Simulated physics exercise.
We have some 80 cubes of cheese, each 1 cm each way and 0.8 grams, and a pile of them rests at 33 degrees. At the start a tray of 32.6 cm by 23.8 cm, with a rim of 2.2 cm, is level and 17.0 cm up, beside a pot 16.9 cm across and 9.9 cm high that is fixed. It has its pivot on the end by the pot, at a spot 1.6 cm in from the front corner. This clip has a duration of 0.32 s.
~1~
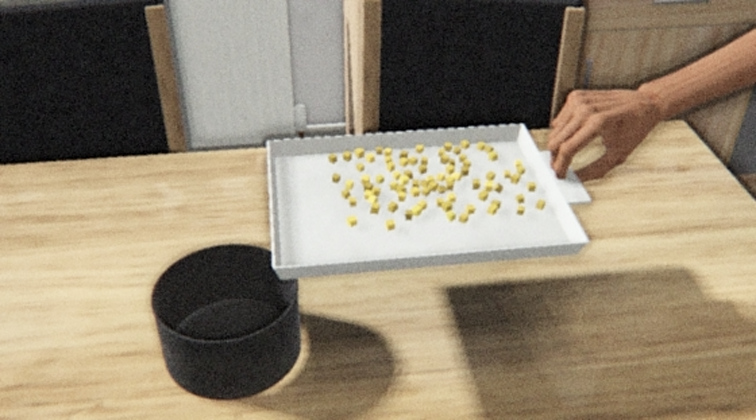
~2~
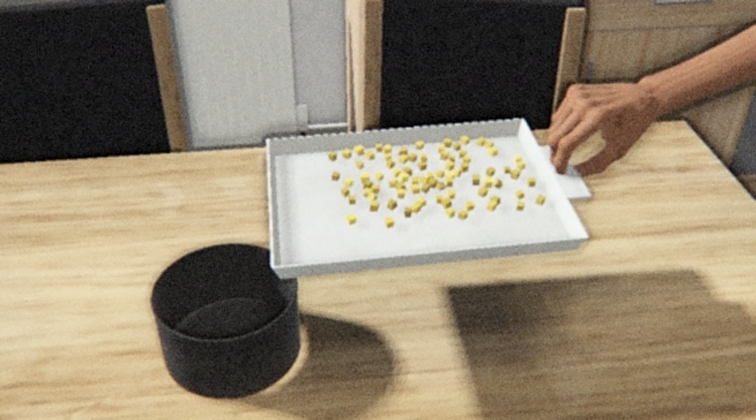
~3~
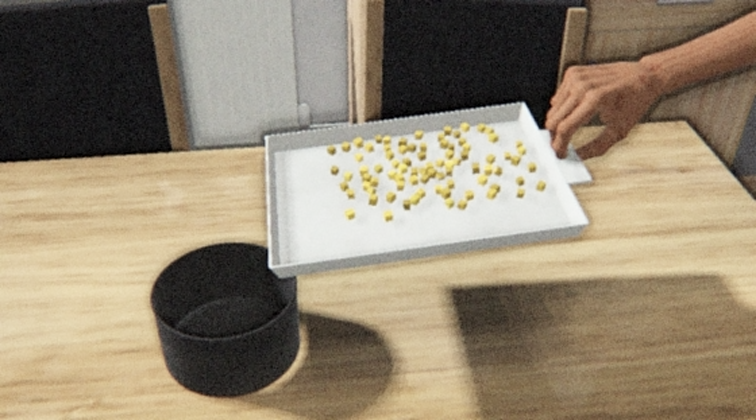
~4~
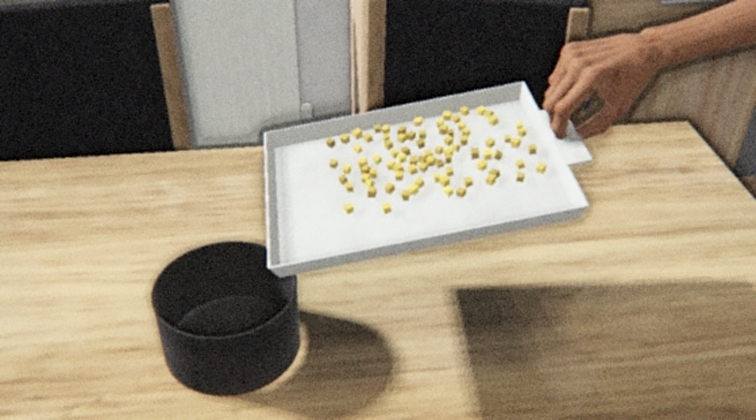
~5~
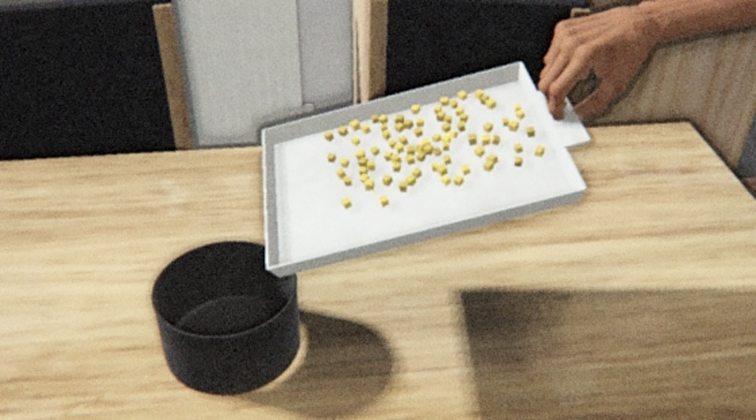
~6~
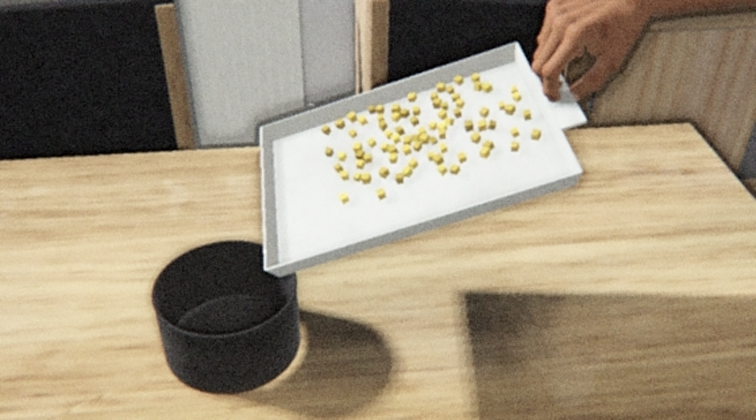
The clip opens on a white tray scattered with small yellow cubes, held level by a hand at its right end above a wooden table, beside a black pot. The hand then steadily raises the right end, tilting the tray down toward the left while the cubes stay spread across its surface.
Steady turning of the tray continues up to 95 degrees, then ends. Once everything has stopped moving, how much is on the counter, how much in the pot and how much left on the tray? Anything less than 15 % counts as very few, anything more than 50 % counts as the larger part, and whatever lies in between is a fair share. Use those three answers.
Counter: A fair share. Pot: The larger part. Tray: Very few.
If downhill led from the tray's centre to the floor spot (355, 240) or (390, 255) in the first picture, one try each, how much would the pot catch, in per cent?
Roughly 5 per cent on the first try and 0 per cent on the second.
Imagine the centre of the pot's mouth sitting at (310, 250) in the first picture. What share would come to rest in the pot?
Share in pot at that spot: Some 0 in a hundred.
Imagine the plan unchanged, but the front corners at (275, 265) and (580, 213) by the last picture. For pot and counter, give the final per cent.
Split: Pot = 0, counter = 100.
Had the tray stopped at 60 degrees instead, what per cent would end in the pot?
Share in the pot: Around 45 %.
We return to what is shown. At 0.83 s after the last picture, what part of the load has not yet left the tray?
Load share: Around 40%.
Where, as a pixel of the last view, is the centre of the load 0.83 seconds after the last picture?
Approximately (231, 315) in the final picture.
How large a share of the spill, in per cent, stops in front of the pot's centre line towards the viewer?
Estimate: Close to 90 per cent of the pieces.
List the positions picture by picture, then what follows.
In the first frame, tray tilt 0 degrees, front corners at (280, 263) and (580, 238); middle of the pieces at (431, 180); pot at (225, 289).
In the second frame, tray tilt 1 degrees, front corners at (279, 262) and (580, 233); middle of the pieces at (430, 177).
In the third frame, tray tilt 5 degrees, front corners at (277, 262) and (580, 220), lowest corner left front; middle of the pieces at (430, 167).
In the fourth frame, tray tilt 10 degrees, front corners at (275, 262) and (579, 202), lowest corner left front; middle of the pieces at (429, 155).
In the fifth frame, tray tilt 14 degrees, front corners at (273, 262) and (577, 185), lowest corner left front; middle of the pieces at (426, 143).
In the sixth frame, tray tilt 19 degrees, front corners at (271, 263) and (572, 169), lowest corner left front; middle of the pieces at (422, 132); pot at (225, 285).
Then, 0.50 s after the last picture, tilt 55 degrees; the tray holds 100 %, the pot 0 %.
Then, 0.83 s after the last picture, tilt 80 degrees; the tray holds 40 %, the pot 40 %.
Then, 1.25 s after the last picture, tilt 95 degrees; the tray holds 0 %, the pot 75 %.
In the end, counter 25 %, pot 75 %, tray 0 %.
